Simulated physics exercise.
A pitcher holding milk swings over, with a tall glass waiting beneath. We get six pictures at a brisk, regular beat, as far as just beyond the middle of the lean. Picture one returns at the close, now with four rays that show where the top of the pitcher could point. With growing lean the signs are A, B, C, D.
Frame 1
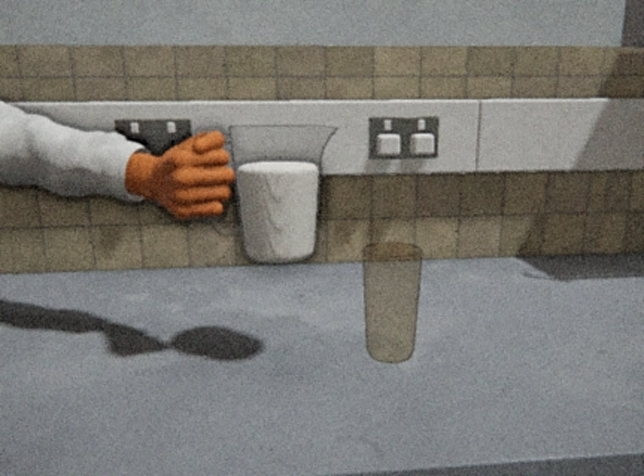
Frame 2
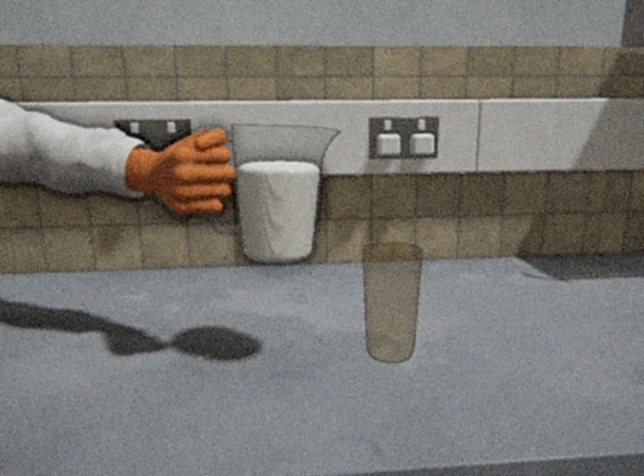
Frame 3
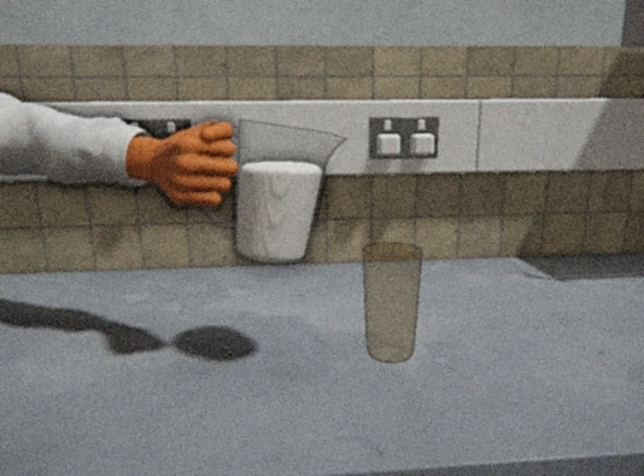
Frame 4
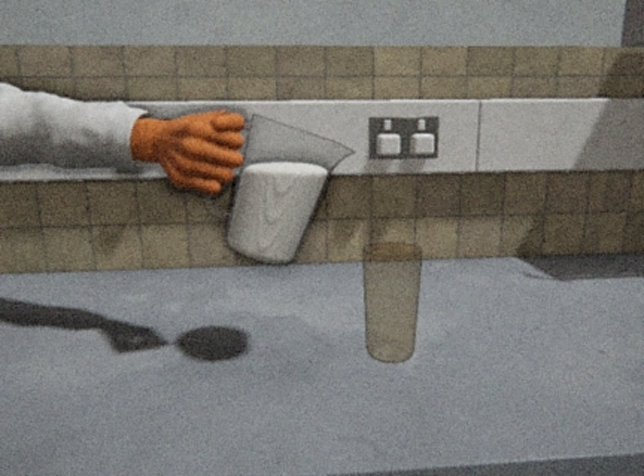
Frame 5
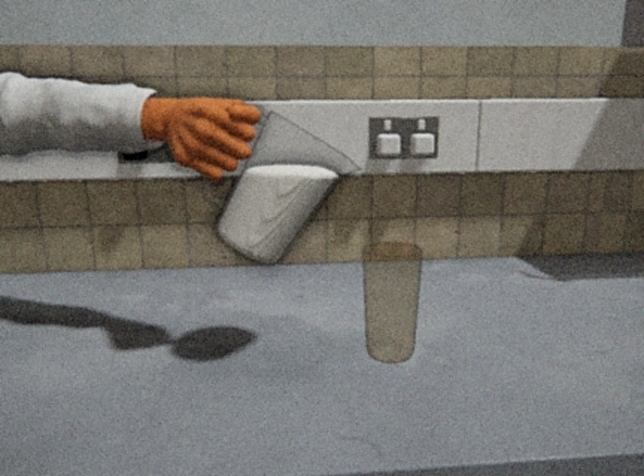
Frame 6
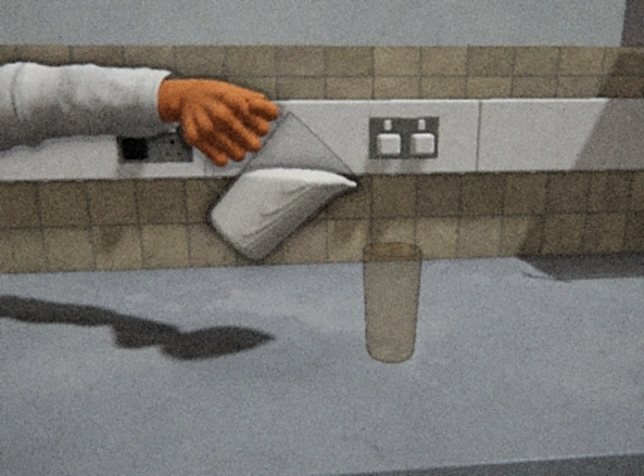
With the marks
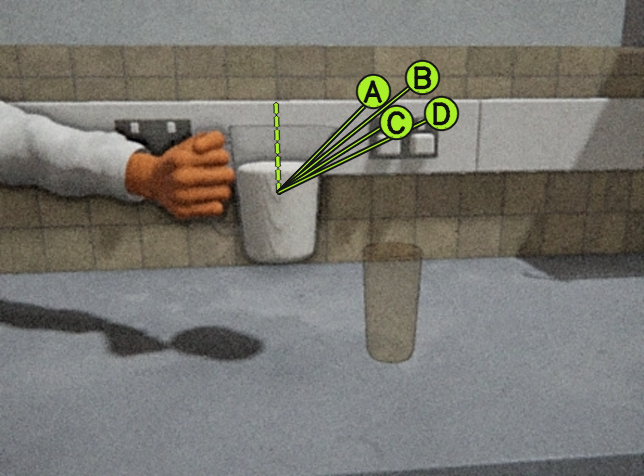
A pitcher of milk, held up by an orange-gloved hand, started out upright and tilted steadily to the right, its lip dipping lower above a tall glass on the counter while the milk stayed inside.
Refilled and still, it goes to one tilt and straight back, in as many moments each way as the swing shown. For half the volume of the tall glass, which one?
Choose D.
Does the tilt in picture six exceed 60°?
No, it does not.
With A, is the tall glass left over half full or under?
Under half.
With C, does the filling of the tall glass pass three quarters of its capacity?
No, less.
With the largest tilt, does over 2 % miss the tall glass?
No.
On the marked copy, A at (363, 106); B at (408, 87); C at (379, 128); D at (426, 120).
For tilt A, the tall glass ends with about 10 % of what it can hold.
For tilt B, the tall glass ends with about 19 % of what it can hold.
For tilt C, the tall glass ends with about 33 % of what it can hold.
For tilt D, the tall glass ends with about 50 % of what it can hold.
